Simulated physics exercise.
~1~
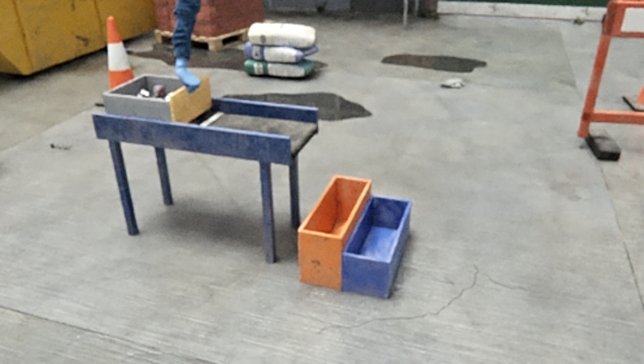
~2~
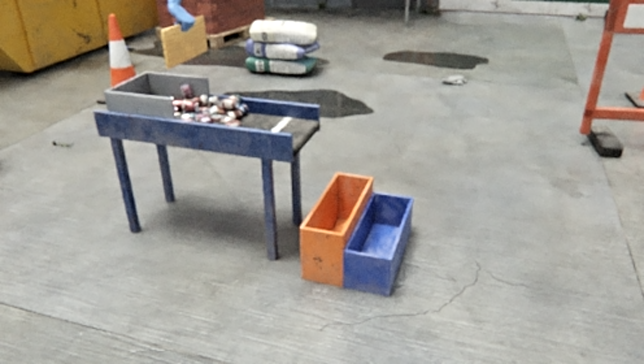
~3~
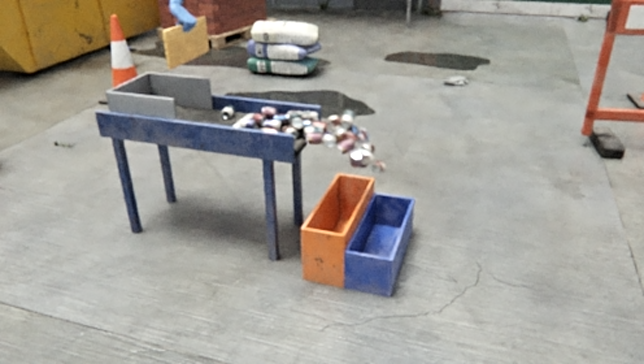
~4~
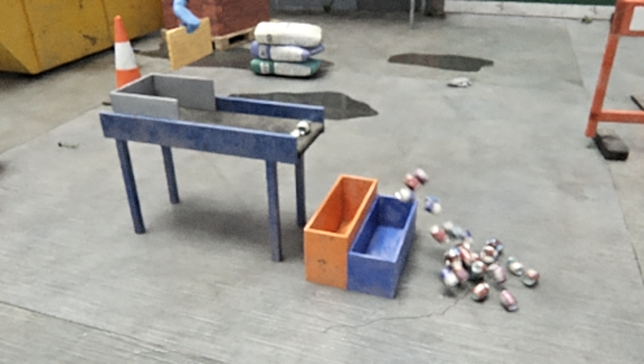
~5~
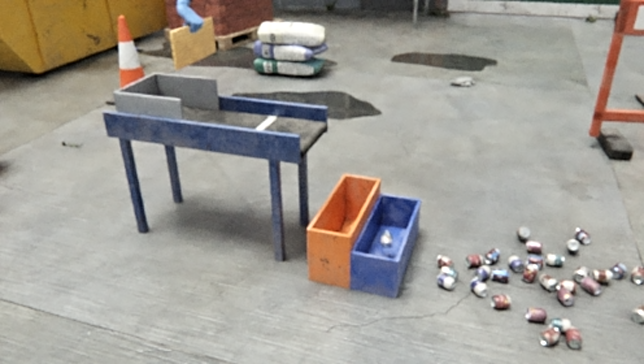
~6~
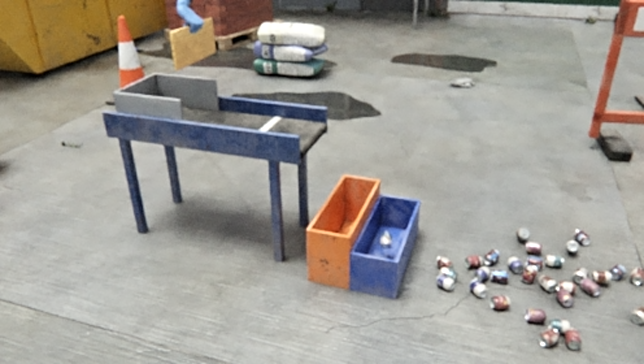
A blue-gloved hand lifted a wooden gate from a grey pen on a blue conveyor, and a load of mini cans rode right and flew off the end, nearly all scattering on the ground beyond the boxes, with one landing in the blue tote.
